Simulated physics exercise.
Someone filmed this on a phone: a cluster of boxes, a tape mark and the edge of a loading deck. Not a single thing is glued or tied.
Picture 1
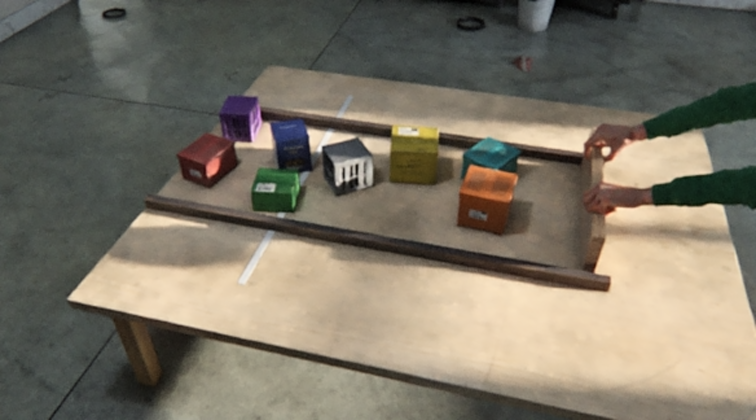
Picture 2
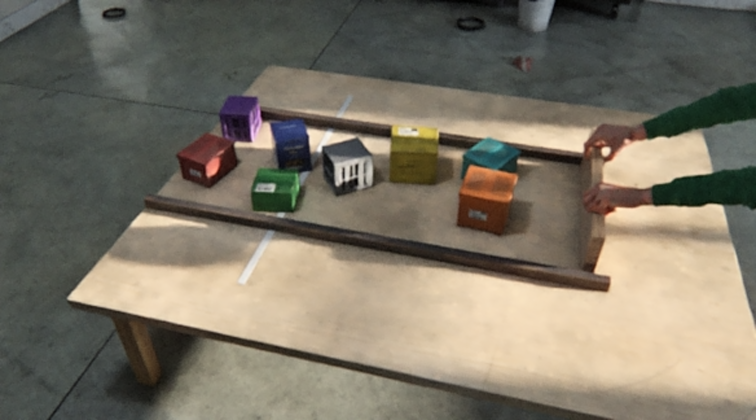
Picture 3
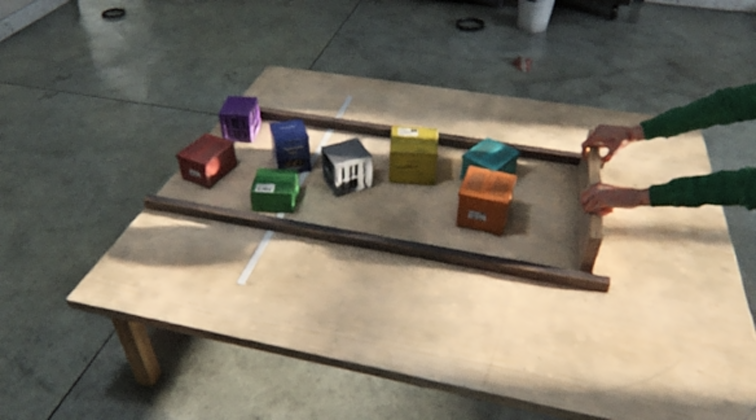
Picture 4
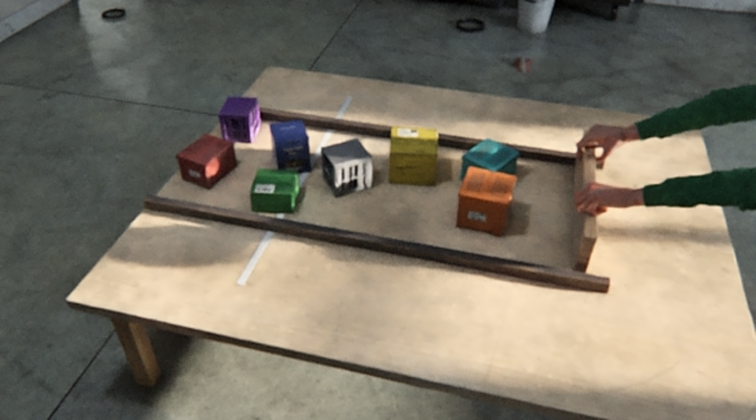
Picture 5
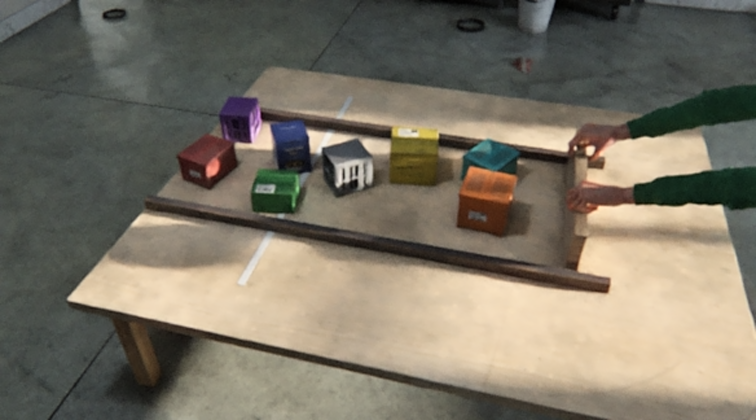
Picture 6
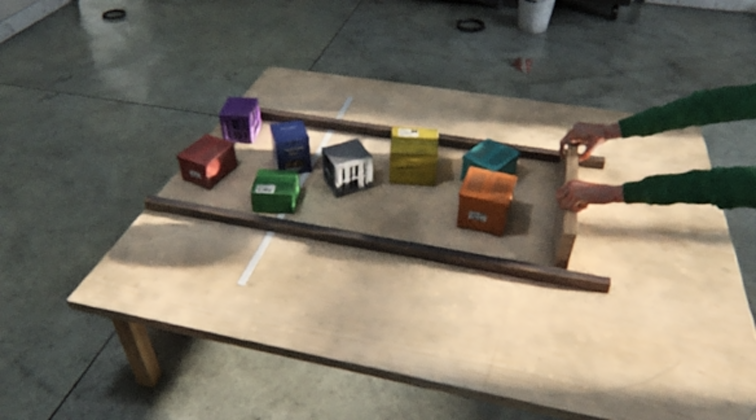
Wooden plank between two rails sliding slowly left under two green-sleeved hands, while eight colourful boxes sit still on the table.
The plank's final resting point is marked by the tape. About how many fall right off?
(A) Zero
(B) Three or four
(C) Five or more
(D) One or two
Zero (A).
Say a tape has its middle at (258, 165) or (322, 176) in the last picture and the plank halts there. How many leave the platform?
Counts per try: 3; 0.
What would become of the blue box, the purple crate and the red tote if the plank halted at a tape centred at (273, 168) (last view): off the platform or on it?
The blue box leaves the top, the purple crate leaves the top and the red tote leaves the top.
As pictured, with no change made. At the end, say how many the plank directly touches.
2 are in contact with it.
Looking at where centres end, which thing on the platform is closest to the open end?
Nearest at the end: The red tote.
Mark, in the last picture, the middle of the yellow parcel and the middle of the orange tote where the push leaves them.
Reading them off: First (264, 126); then (276, 168).
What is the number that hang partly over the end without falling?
1, I think.
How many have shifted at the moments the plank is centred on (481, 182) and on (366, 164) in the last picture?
First position 2; second position 5.
A little later, none off yet; red tote at rest near (208, 161); purple crate at rest near (241, 120); blue box at rest near (291, 149).
Next, none off yet; red tote at rest near (208, 161); purple crate at rest near (241, 120); blue box shifted about its own width near (260, 144).
When it is over, the number that fall off is zero.
